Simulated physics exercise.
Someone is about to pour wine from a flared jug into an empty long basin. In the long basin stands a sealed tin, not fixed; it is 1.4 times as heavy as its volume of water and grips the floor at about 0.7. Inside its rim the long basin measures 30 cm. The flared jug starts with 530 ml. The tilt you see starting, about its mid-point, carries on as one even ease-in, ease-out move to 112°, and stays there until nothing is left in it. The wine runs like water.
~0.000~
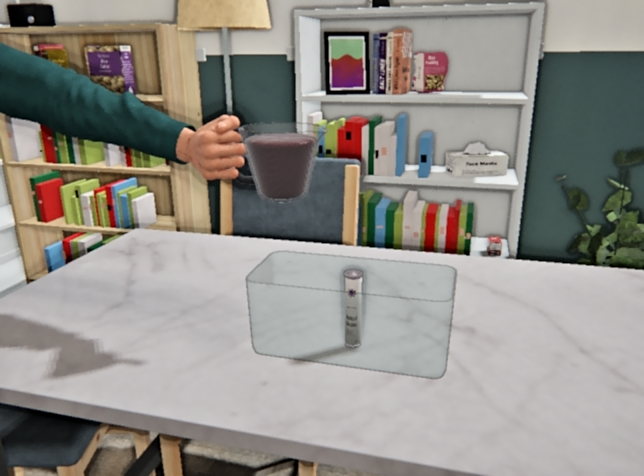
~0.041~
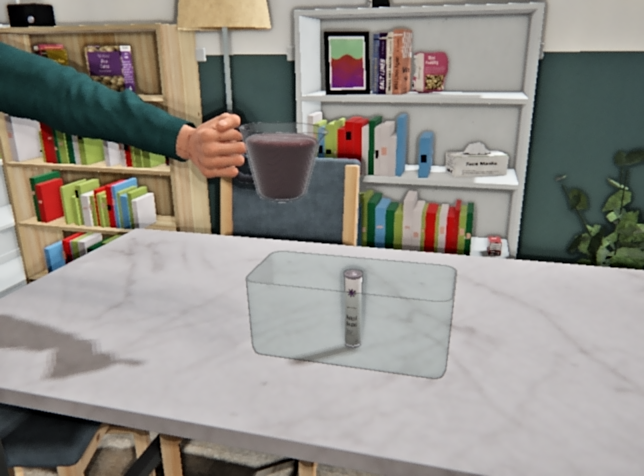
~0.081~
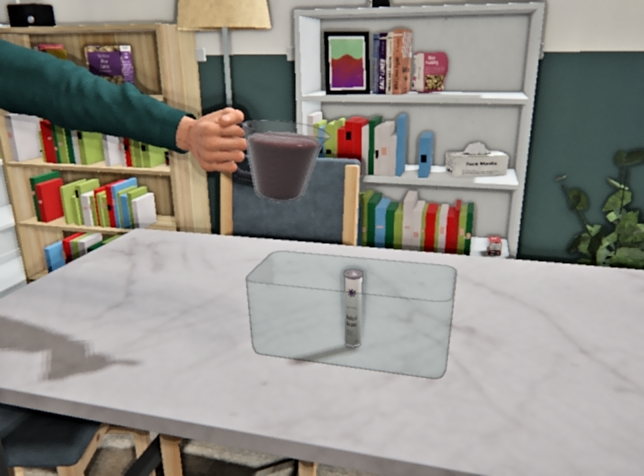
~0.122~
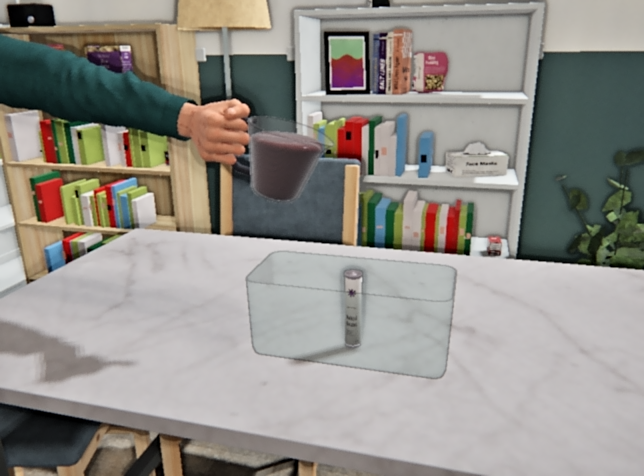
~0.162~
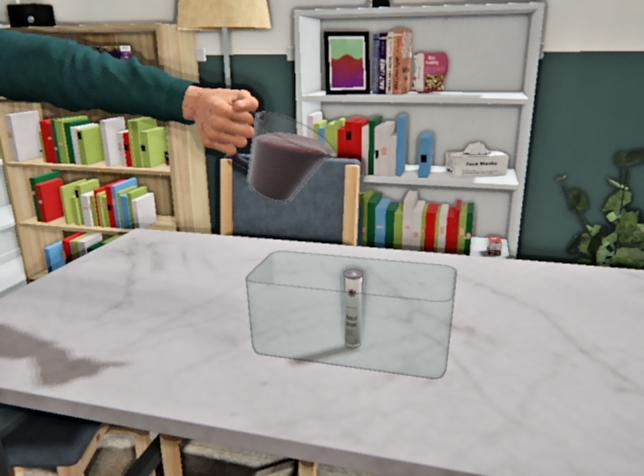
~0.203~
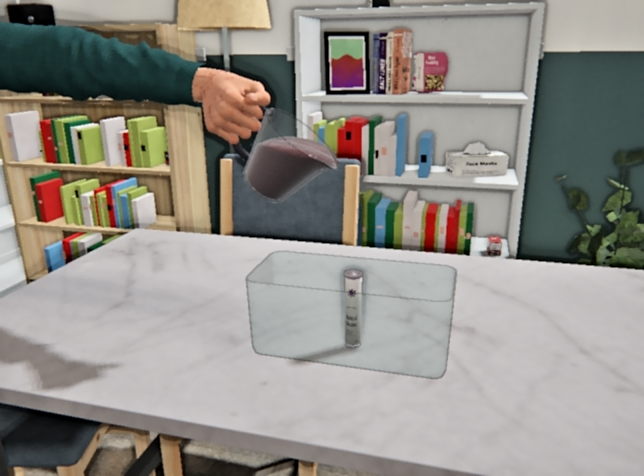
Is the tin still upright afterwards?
The tin goes over.
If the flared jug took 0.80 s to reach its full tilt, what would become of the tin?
Then it falls.
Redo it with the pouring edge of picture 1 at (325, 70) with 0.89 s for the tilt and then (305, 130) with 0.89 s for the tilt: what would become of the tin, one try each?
First it remains upright; then it falls.
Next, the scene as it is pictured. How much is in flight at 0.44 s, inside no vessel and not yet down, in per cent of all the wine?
About 40 per cent.
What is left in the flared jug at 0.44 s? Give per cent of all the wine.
About 26 per cent.
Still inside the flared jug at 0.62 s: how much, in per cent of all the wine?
Some 1 per cent.
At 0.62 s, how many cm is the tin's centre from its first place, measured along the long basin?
About 1 cm.
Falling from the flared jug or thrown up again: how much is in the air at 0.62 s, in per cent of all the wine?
About 9 per cent.
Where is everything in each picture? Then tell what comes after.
In the first frame, it leans 0°; its right rim is at (328, 130); the wine meets the walls at (249, 137) and (318, 139); the long basin's rim runs from (259, 266) to (455, 285); the tin's top is at (353, 277).
In the second frame, it leans 2°; its right rim is at (329, 132); the wine meets the walls at (250, 136) and (318, 140).
In the third frame, it leans 7°; its right rim is at (331, 137); the wine meets the walls at (251, 134) and (320, 142).
In the fourth frame, it leans 15°; its right rim is at (334, 145); the wine meets the walls at (255, 133) and (324, 145).
In the fifth frame, it leans 26°; its right rim is at (337, 155); the wine meets the walls at (259, 136) and (328, 149).
In the sixth frame, it leans 38°; its right rim is at (338, 168); the wine meets the walls at (257, 147) and (330, 158); 2 per cent is over the edge.
By 0.44 s the tilt is 108° and 26 per cent is still to pour; the tin stands where it began.
By 0.62 s the tilt is 112° and 1 per cent is still to pour; the tin stands 1 cm from where it began.
By 0.81 s the tilt is 112° and 0 per cent is still to pour; the tin leans 12°.
By 1.01 s the tilt is 112° and 0 per cent is still to pour; the tin leans 48°.
At rest the tin lies on its side.
